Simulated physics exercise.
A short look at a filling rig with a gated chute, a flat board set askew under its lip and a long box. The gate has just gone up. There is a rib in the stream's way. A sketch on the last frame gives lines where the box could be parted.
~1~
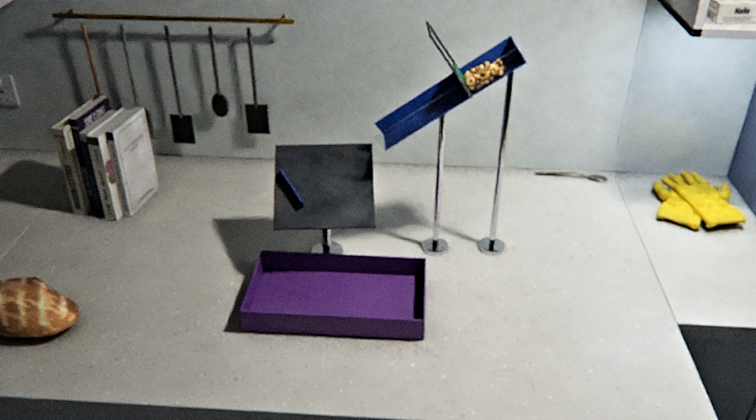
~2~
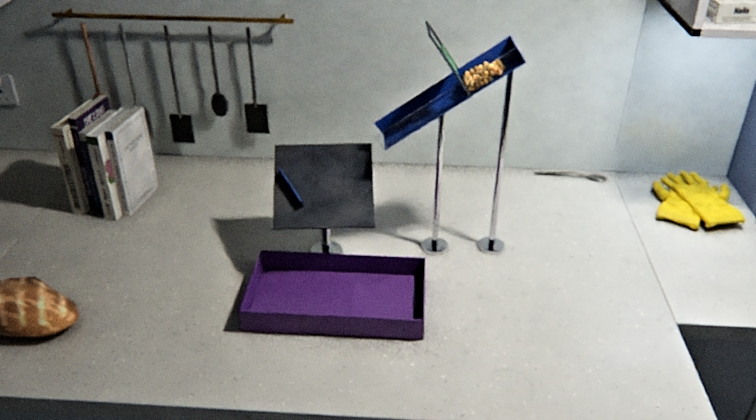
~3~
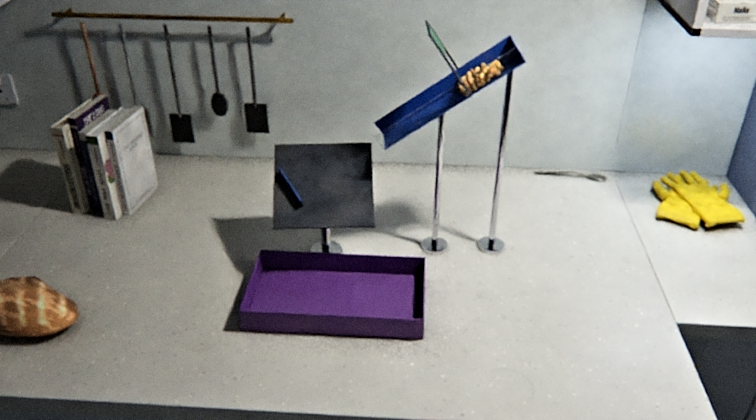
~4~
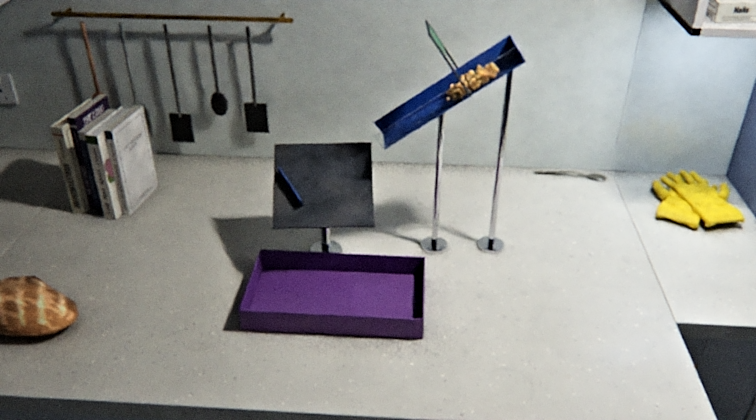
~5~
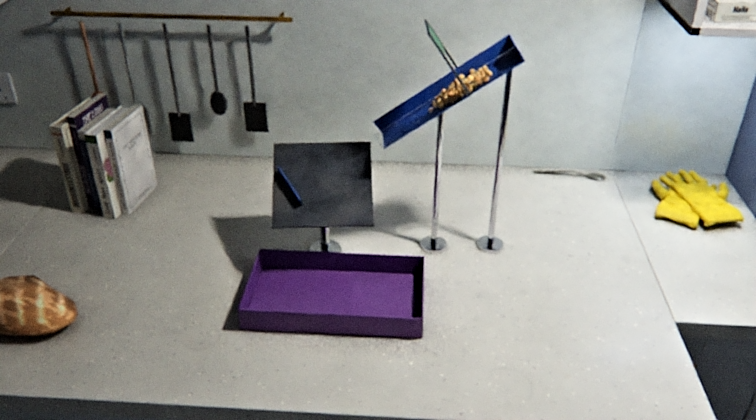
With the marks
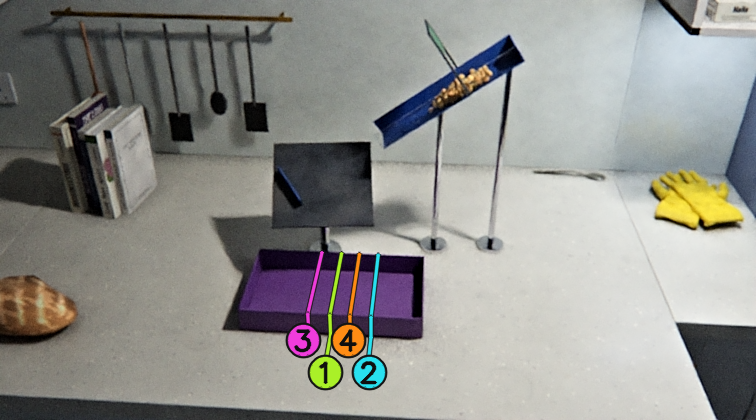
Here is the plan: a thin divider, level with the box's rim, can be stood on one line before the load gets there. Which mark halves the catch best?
3.
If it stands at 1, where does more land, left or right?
More lands on the left.
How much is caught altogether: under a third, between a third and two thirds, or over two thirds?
It is over two thirds.
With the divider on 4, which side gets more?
More lands on the left.
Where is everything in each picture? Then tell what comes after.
In the first picture, load behind the gate near (480, 73), dried chickpeas; lip of the chute near (385, 143), sloping gently.
In the second picture, middle of the board near (324, 184), tilted fairly steeply; middle of its low edge near (324, 228); of its high edge near (323, 144).
In the third picture, front corners of the box near (240, 310) and (424, 320), empty; front of the load near (462, 90).
In the fourth picture, middle of the load near (472, 83); its front near (448, 99), close to a quarter of the way to the lip; rib from (279, 167) to (301, 201).
In the fifth picture, middle of the load near (464, 87); its front near (431, 110), close to a third of the way to the lip.
On the marked copy, line 1 crosses the front rim at (329, 314); line 2 crosses the front rim at (371, 316); line 3 crosses the front rim at (307, 313); line 4 crosses the front rim at (349, 315).
With 1, of what is caught, all but a few on the left of the divider, a small share on the right.
With 2, of what is caught, the whole lot on the left of the divider, none at all on the right.
With 3, of what is caught, close to two thirds on the left of the divider, close to a third on the right.
With 4, of what is caught, all but a few on the left of the divider, only a few on the right.
